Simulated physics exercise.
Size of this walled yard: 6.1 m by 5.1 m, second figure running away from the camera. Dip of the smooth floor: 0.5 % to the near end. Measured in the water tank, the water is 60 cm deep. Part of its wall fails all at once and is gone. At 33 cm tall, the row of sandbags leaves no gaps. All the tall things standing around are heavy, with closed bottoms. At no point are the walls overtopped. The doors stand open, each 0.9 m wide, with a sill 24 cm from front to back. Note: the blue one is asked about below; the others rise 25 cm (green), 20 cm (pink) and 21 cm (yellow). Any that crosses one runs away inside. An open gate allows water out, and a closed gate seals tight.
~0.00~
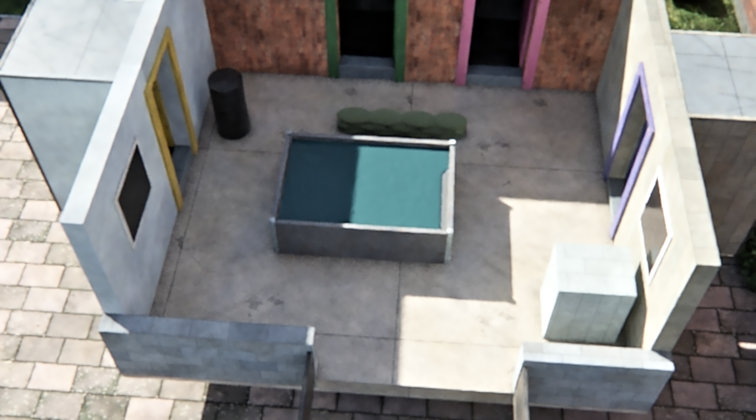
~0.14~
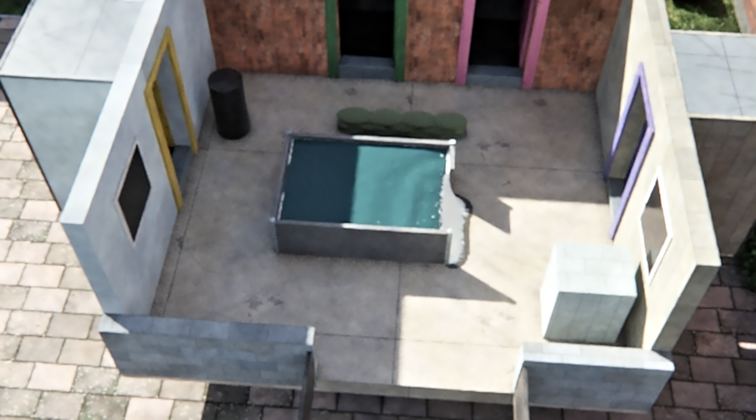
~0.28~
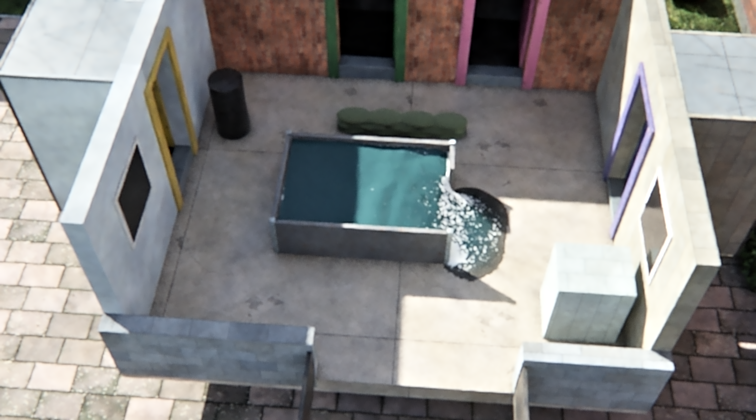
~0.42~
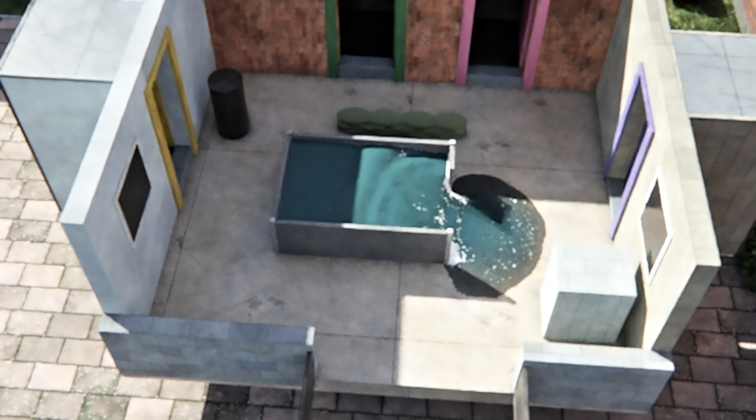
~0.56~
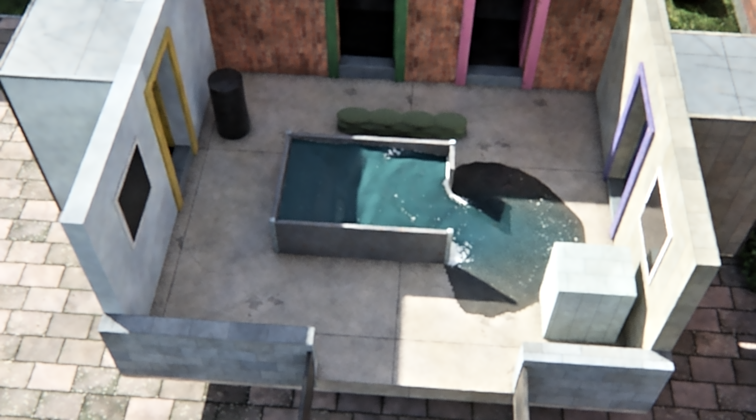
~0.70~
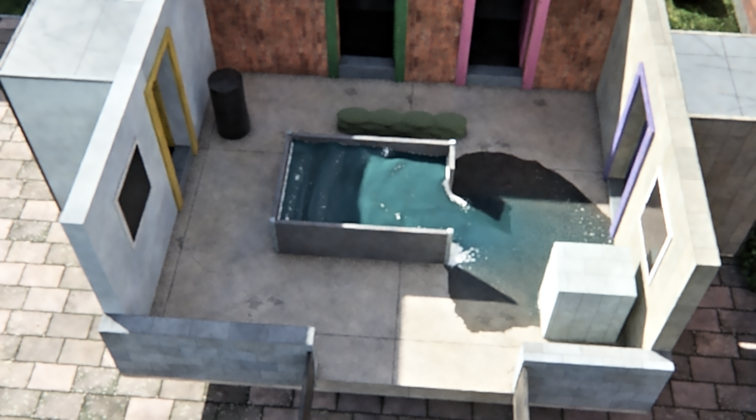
At first, still water fills a rectangular tank in the middle of a walled yard with colored doorways. Part of the tank's right wall gives way, and water pours through the gap in a foamy burst. It fans out across the floor, leaving a dark wet patch and flowing around a pale block on the right.
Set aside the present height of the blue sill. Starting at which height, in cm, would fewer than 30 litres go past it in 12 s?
Starting at roughly 21 cm.
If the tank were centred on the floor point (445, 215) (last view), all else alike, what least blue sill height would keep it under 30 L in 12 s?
That setup calls for roughly 29 cm.
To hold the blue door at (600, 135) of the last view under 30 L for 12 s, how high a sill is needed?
Roughly 9.5 cm, give or take.
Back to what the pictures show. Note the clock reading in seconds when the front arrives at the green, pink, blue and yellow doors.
Green = 4.0 s, pink = 3.0 s, blue = 0.8 s, yellow = 7.0 s.
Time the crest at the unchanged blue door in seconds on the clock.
Around 2.0 s, give or take.
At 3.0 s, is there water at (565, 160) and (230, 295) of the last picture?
Taking them in turn, they come out submerged and spared.
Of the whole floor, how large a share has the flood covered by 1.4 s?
Around 25 per cent of the floor.
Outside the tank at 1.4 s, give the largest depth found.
Around 36 centimetres.
After 1.4 s water covers 25 % of the floor, deepest (36 cm) near (608, 283); 21 cm at the blue door, 26 litres in over its 9 cm sill.
After 3.0 s water covers 30 % of the floor, deepest (25 cm) near (619, 382); 22 cm at the blue door, 155 litres in over its 9 cm sill.
After 12.0 s water covers 95 % of the floor, deepest (9 cm) near (151, 312); 6 cm at the blue door, 226 litres in over its 9 cm sill.
At the blue door as built, the water arrived by 0.8 s and peaked near 26 cm at 2.0 s.
Run again over the same 12 s with other heights there, 49 litres in over 18.5 cm, 7 litres over 25 cm. The limit of 30 litres is kept from about 21 cm up.
